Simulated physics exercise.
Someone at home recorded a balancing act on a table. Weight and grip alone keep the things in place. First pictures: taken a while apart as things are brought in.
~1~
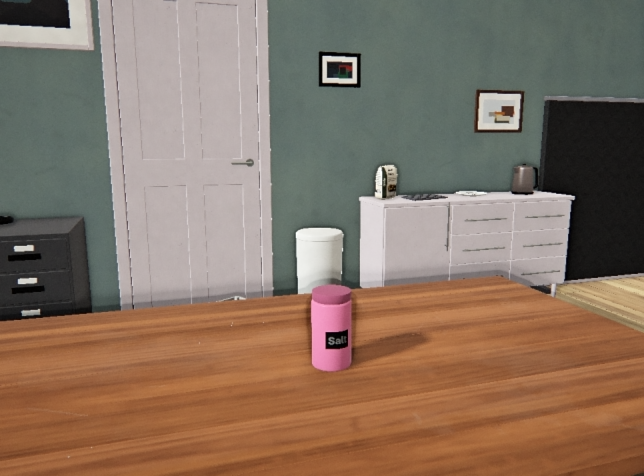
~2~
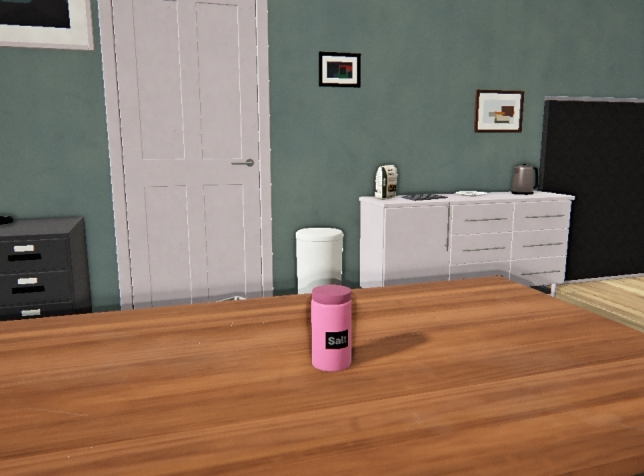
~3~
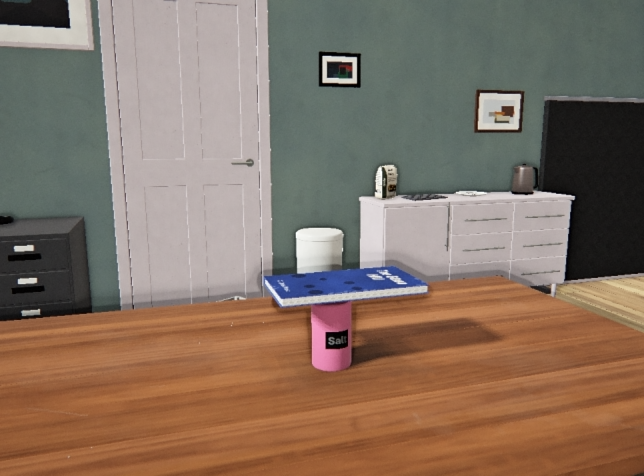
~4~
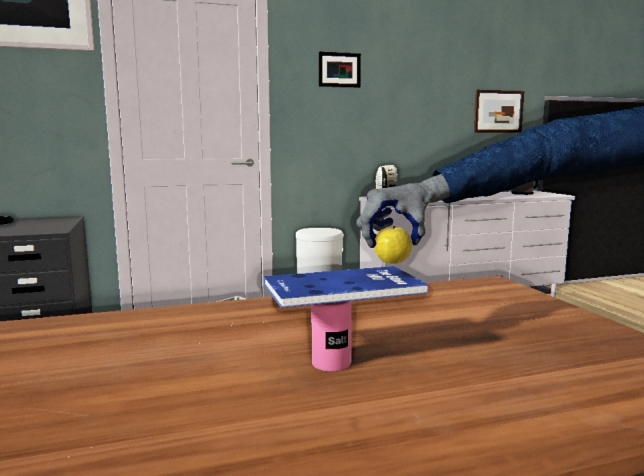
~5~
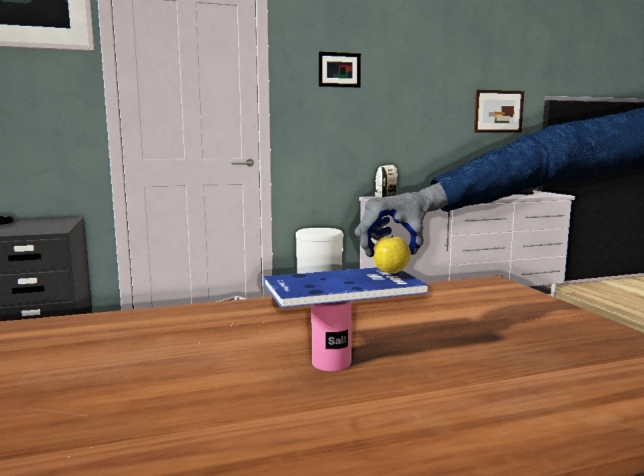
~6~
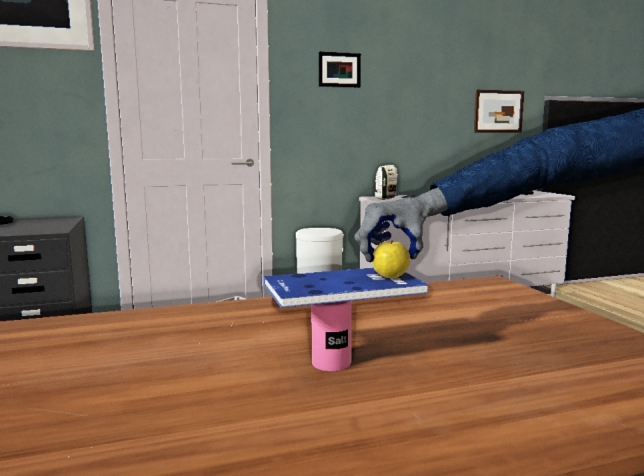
The footage shows a pink salt jar standing on a wooden table, then a blue book lying across its top. A gloved hand reaches in from the right and lowers a yellow apple onto the book's right side.
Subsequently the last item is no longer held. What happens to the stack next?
Doesn't stay put.
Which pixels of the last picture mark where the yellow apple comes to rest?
End position: Approximately (400, 338).
Then, 0.40 s past the last view, yellow apple now fallen; blue book rocked 65° from its first pose.
Then, 0.50 s past the last view, blue book on its side.
Then, 0.70 s past the last view, yellow apple resting near (398, 341).
Then, 0.90 s past the last view, blue book now fallen.
Finally, fallen, yellow apple and blue book; pink jar still in place. Final places as the last picture's camera would see them, yellow apple near (400, 338). The stack gives way.
